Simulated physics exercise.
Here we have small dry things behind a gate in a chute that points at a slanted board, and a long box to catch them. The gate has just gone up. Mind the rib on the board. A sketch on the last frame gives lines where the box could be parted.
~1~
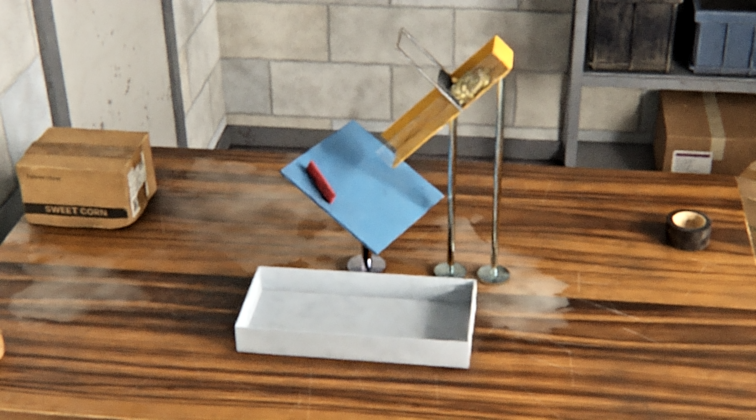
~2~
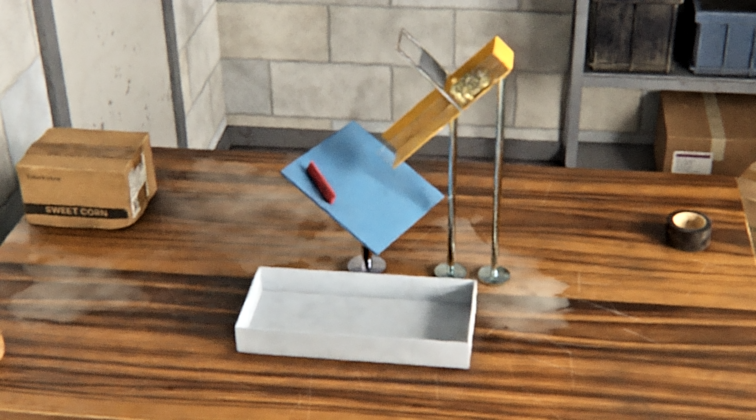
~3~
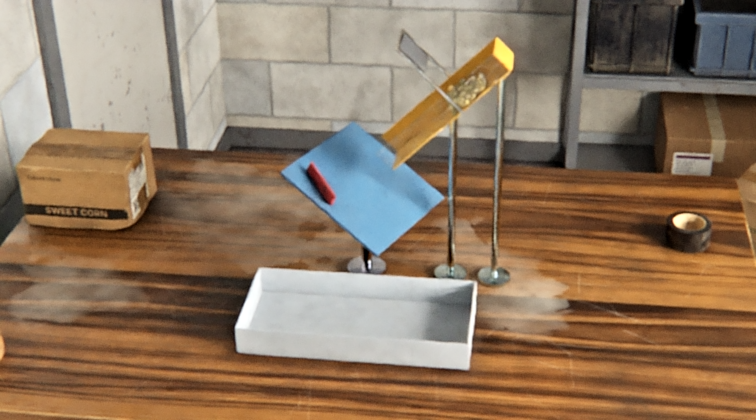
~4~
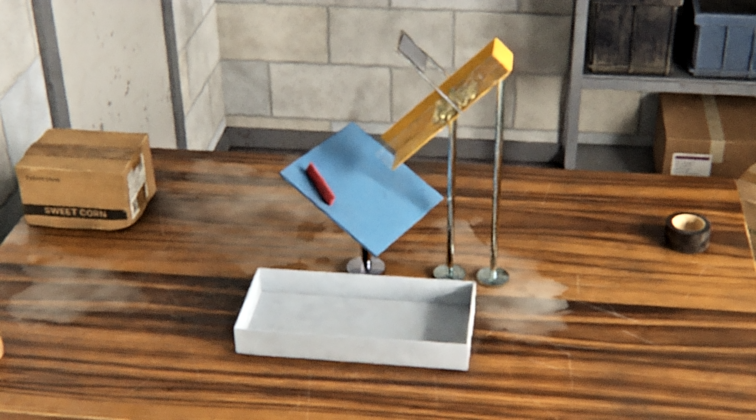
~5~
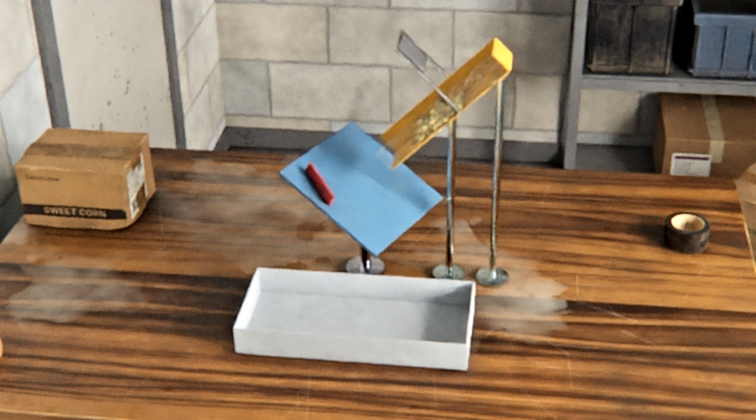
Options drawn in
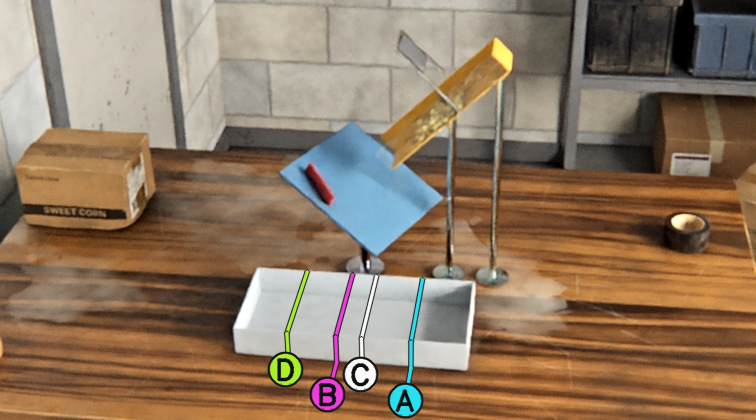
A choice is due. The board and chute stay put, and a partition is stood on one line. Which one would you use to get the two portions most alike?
A.
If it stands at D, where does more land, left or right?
Right.
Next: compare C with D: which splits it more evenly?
Here it is line C.
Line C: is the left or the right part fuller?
More lands on the right.
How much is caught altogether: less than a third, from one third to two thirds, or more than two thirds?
It is from one third to two thirds.
On the marked copy, line A crosses the front rim at (411, 341); line B crosses the front rim at (335, 335); line C crosses the front rim at (361, 337); line D crosses the front rim at (287, 332).
For line A, of what is caught, close to half on the left of the divider, close to half on the right.
For line B, of what is caught, a small share on the left of the divider, all but a few on the right.
For line C, of what is caught, a small share on the left of the divider, the bulk on the right.
For line D, of what is caught, none at all on the left of the divider, the whole lot on the right.
